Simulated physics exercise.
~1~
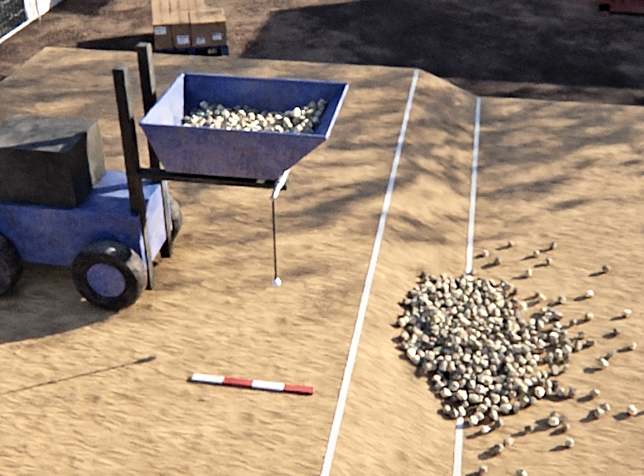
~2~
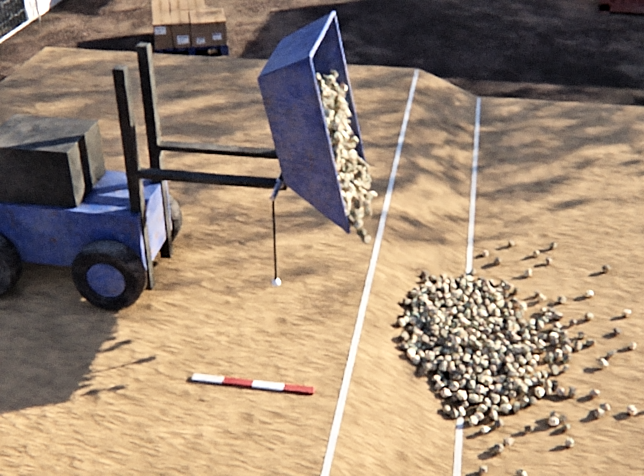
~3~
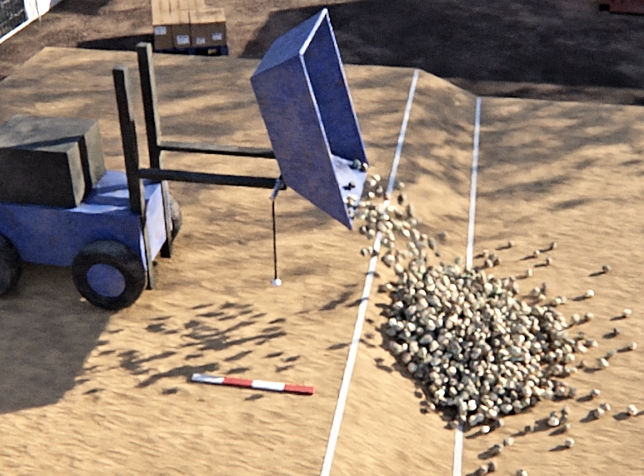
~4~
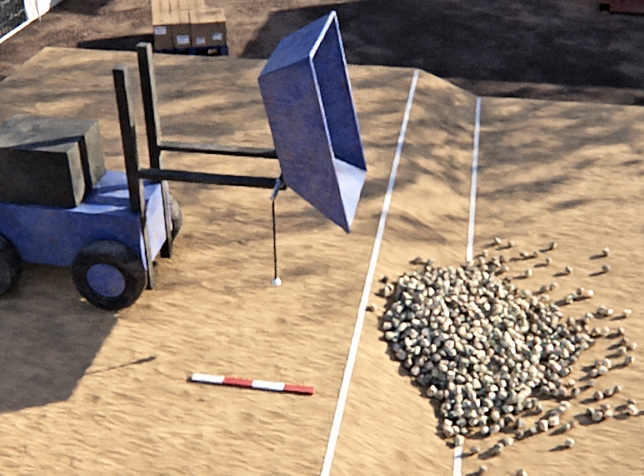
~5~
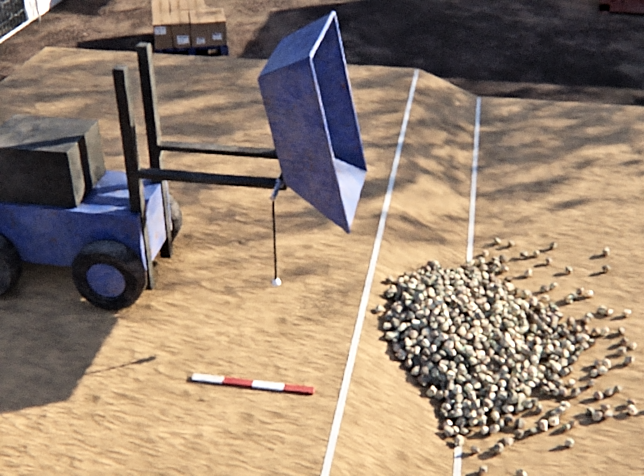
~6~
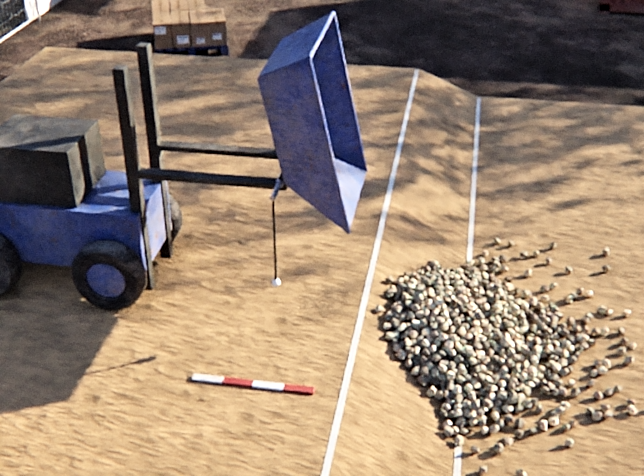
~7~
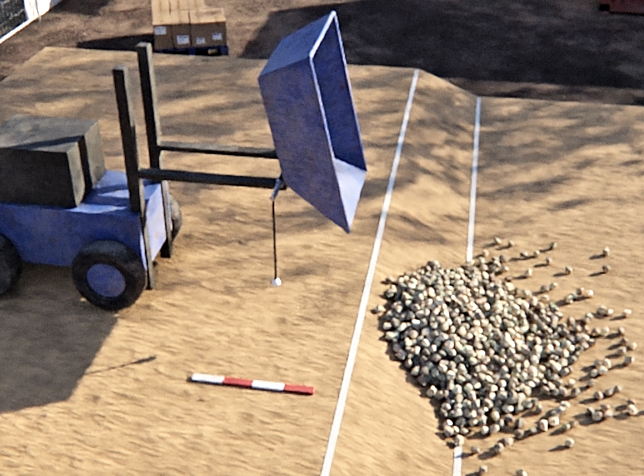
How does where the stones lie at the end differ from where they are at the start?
At the start the stones are split between the raised blue skip and the heap to its lower right. By the end the skip is empty and they all lie lower and farther right, in one larger heap on and below the bank with strays around it.
